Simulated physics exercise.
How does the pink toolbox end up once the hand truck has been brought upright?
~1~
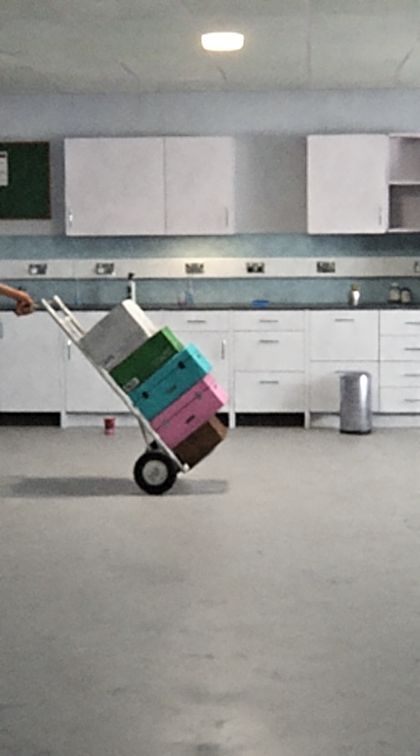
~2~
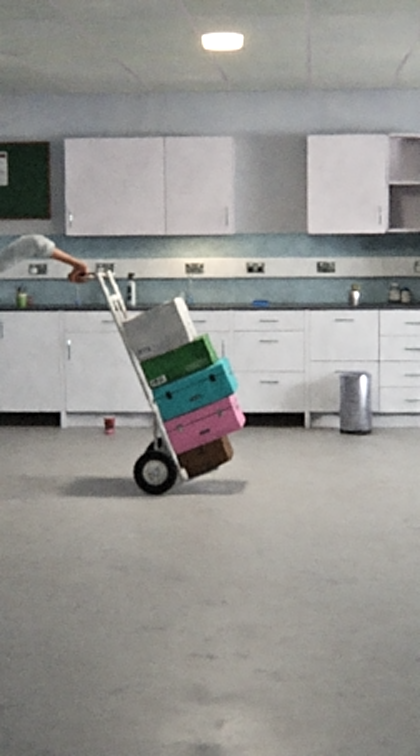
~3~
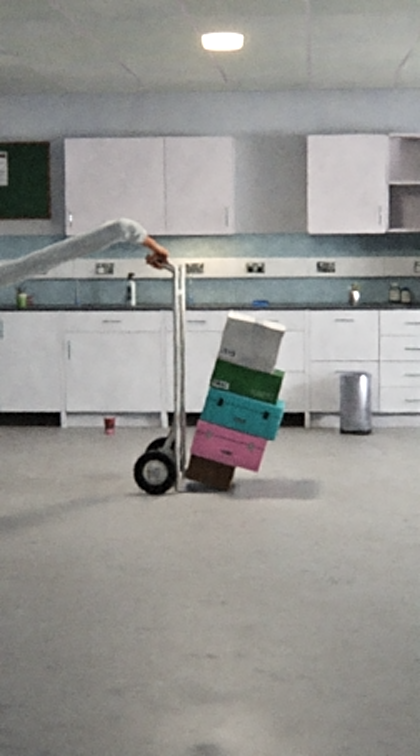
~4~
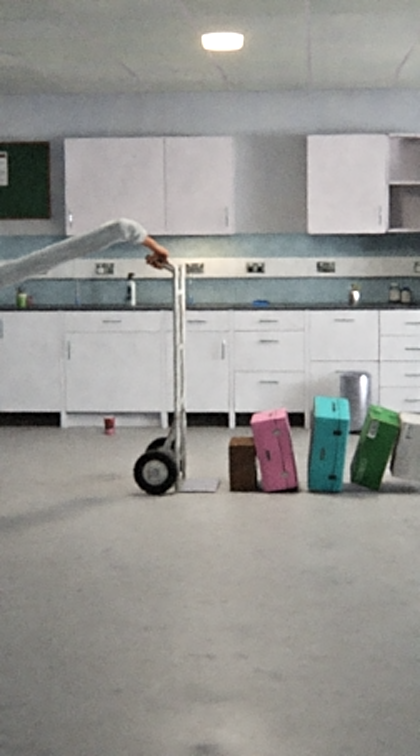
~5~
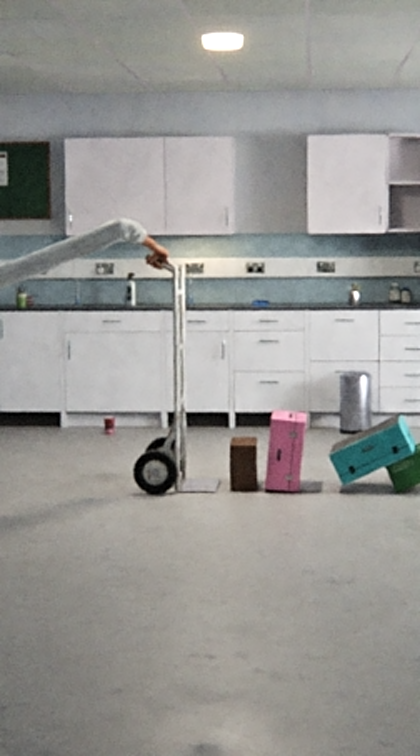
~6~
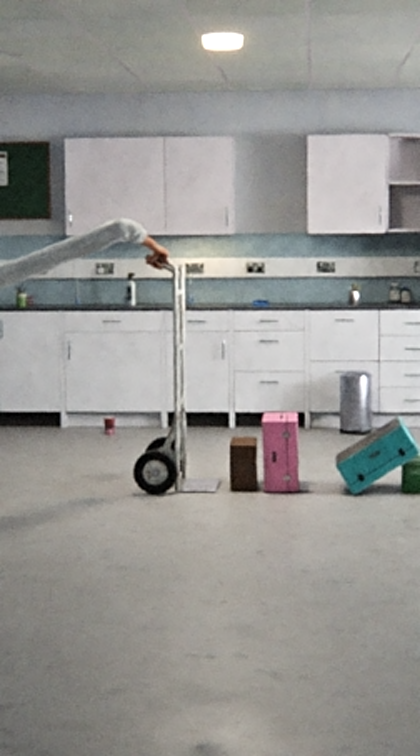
The pink toolbox topples off to the right with the rest of the stack. It ends up turned on its side on the floor, just beyond the brown box.
